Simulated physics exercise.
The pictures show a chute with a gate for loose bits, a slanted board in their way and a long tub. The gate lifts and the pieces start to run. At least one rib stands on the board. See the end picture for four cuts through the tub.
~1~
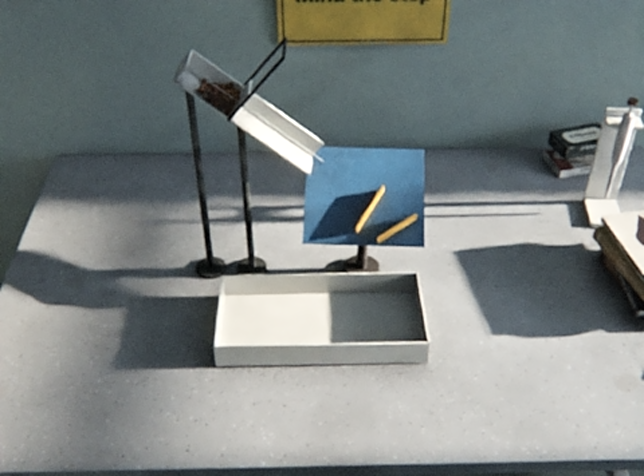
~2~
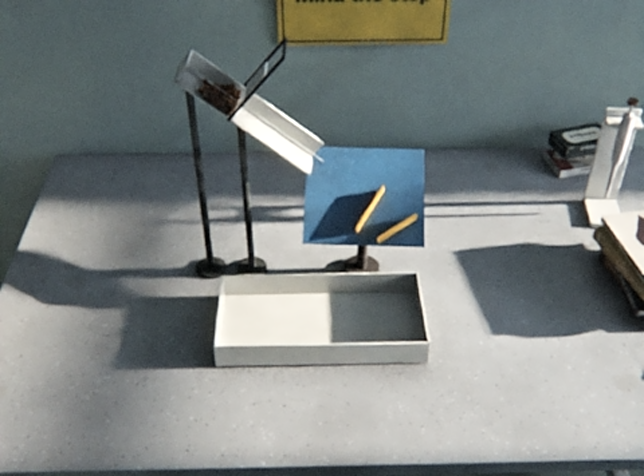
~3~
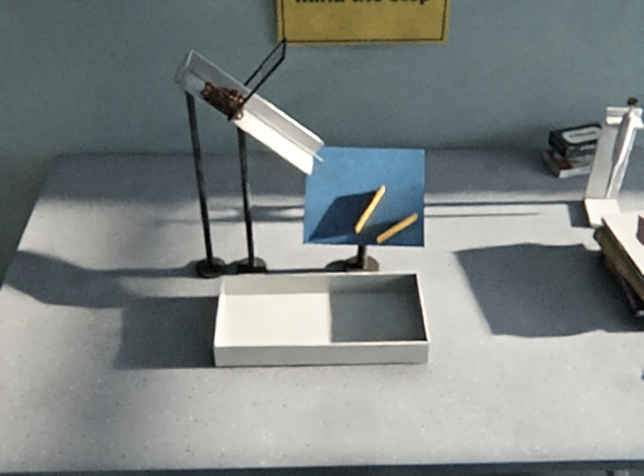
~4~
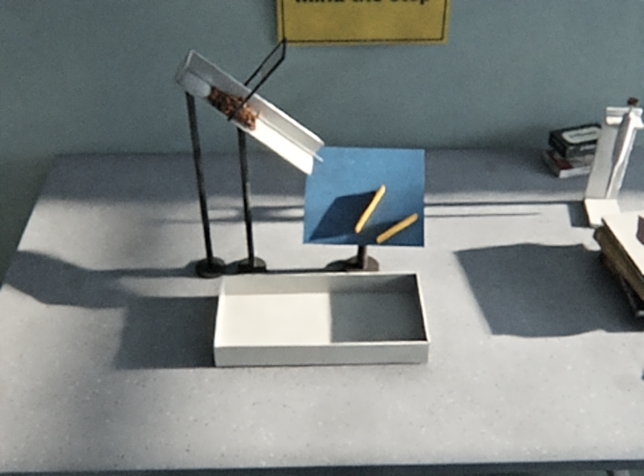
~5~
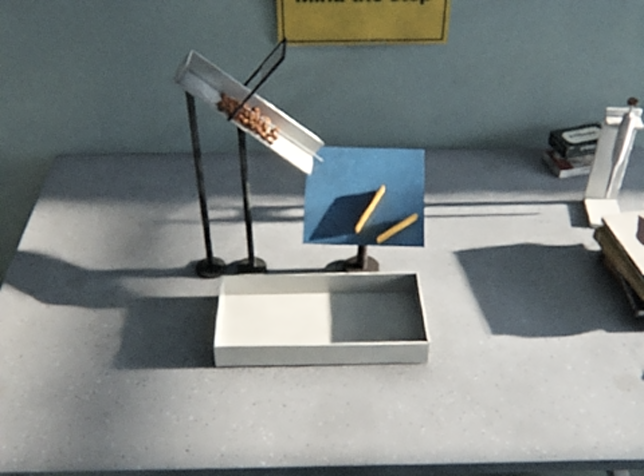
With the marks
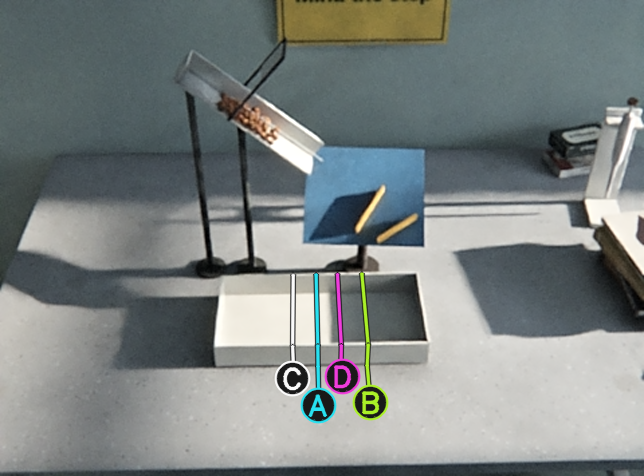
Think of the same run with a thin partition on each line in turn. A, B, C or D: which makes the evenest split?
Take D.
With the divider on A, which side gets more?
Right.
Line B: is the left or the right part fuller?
More lands on the left.
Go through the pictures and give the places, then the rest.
In the first frame, load behind the gate at (225, 94), bits of dog kibble; lip of the chute at (311, 166), sloping fairly steeply.
In the second frame, middle of the board at (364, 195), tilted gently; middle of its low edge at (363, 245); of its high edge at (366, 148).
In the third frame, front corners of the tub at (214, 346) and (429, 342), empty; front of the load at (243, 115).
In the fourth frame, middle of the load at (233, 106); its front at (258, 116), about a quarter of the way to the lip; rib from (384, 185) to (356, 228); rib from (417, 214) to (378, 239).
In the fifth frame, middle of the load at (247, 119); its front at (277, 130), about half of the way to the lip.
On the marked copy, line A crosses the front rim at (317, 345); line B crosses the front rim at (368, 344); line C crosses the front rim at (292, 345); line D crosses the front rim at (341, 344).
For line A, of what is caught, none on the left of the divider, all on the right.
For line B, of what is caught, nearly all on the left of the divider, a small part on the right.
For line C, of what is caught, none on the left of the divider, all on the right.
For line D, of what is caught, about half on the left of the divider, about half on the right.
